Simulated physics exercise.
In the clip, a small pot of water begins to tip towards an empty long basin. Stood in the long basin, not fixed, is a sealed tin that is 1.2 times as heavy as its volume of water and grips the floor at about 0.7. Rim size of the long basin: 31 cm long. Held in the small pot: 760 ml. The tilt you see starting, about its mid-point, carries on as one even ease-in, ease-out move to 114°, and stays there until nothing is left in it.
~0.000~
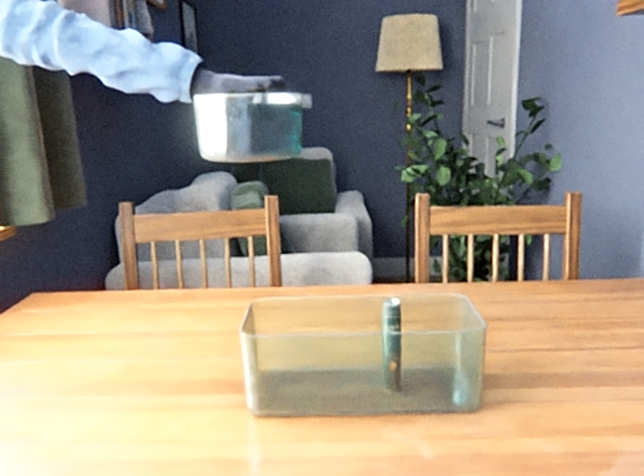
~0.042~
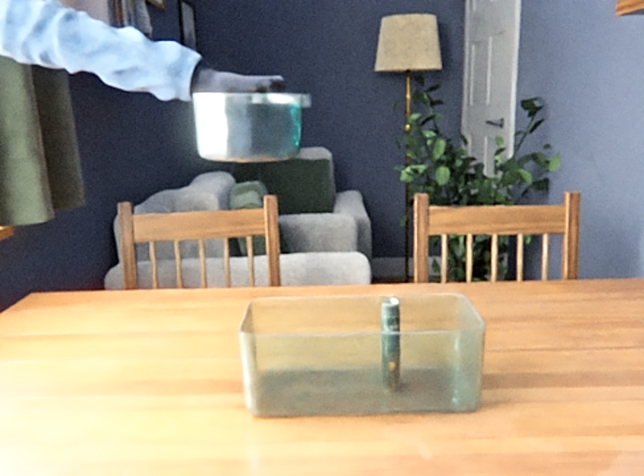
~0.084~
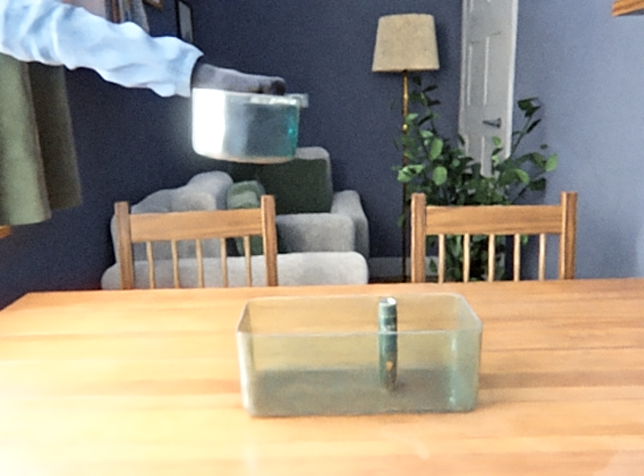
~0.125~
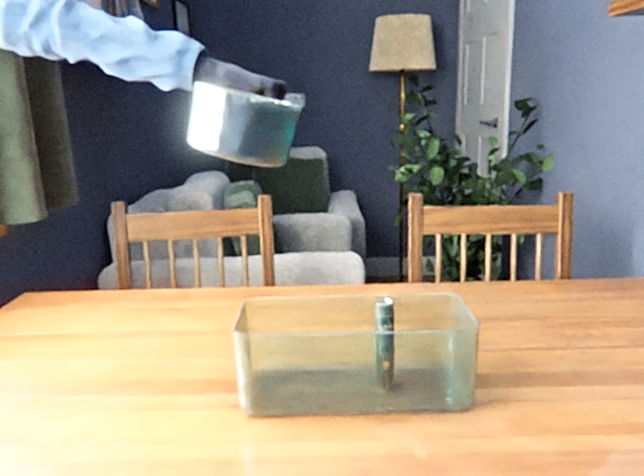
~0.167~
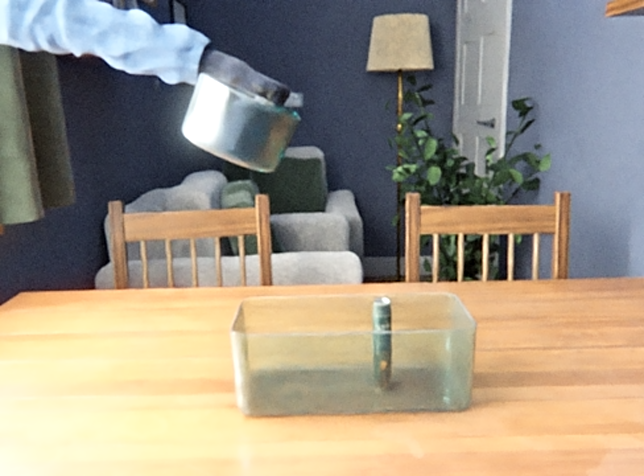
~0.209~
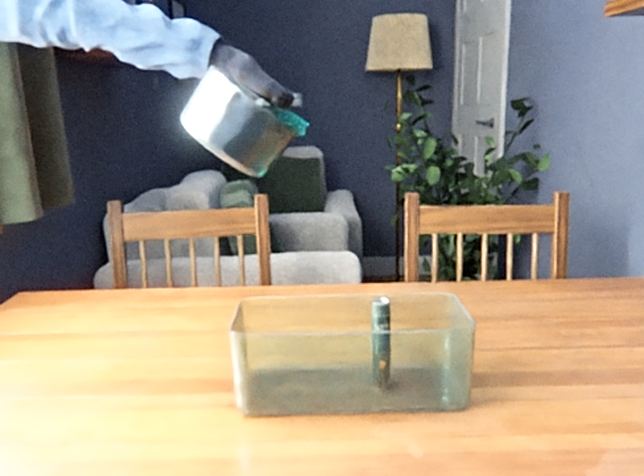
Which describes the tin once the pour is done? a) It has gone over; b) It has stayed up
a, it has gone over.
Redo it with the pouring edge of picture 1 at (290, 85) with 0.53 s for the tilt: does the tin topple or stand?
Then the tin comes down.
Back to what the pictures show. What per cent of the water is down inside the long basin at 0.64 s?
84 per cent, give or take a little.
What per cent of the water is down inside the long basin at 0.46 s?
At that time the basin holds about 10 per cent of the liquid.
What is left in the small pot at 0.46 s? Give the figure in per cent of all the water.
About 20 per cent.
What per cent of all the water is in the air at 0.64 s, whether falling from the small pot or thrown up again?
Near 14 percent.
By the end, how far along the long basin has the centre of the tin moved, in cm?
Net tin displacement: Roughly 6.5 cm.
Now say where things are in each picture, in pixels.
In the first picture, it leans 0°; its right rim is at (301, 95); the water meets the walls at (200, 106) and (300, 104); the long basin's rim runs from (246, 317) to (476, 312); the tin's top is at (392, 306).
In the second picture, it leans 2°; its right rim is at (301, 97); the water meets the walls at (200, 106) and (299, 104).
In the third picture, it leans 7°; its right rim is at (300, 102); the water meets the walls at (198, 104) and (298, 106).
In the fourth picture, it leans 15°; its right rim is at (300, 110); the water meets the walls at (197, 104) and (299, 107).
In the fifth picture, it leans 26°; its right rim is at (299, 120); the water meets the walls at (192, 109) and (300, 113); 1 per cent is over the edge.
In the sixth picture, it leans 38°; its right rim is at (298, 133); the water meets the walls at (190, 105) and (288, 119); 6 per cent is over the edge.
After 0.46 s the tilt is 108° and 19 per cent is still to pour; the tin stands where it began.
After 0.64 s the tilt is 114° and 2 per cent is still to pour; the tin stands 1 cm from where it began.
After 0.82 s the tilt is 114° and 0 per cent is still to pour; the tin leans 6°.
After 1.03 s the tilt is 114° and 0 per cent is still to pour; the tin leans 33°.
In the end the tin lies on its side.
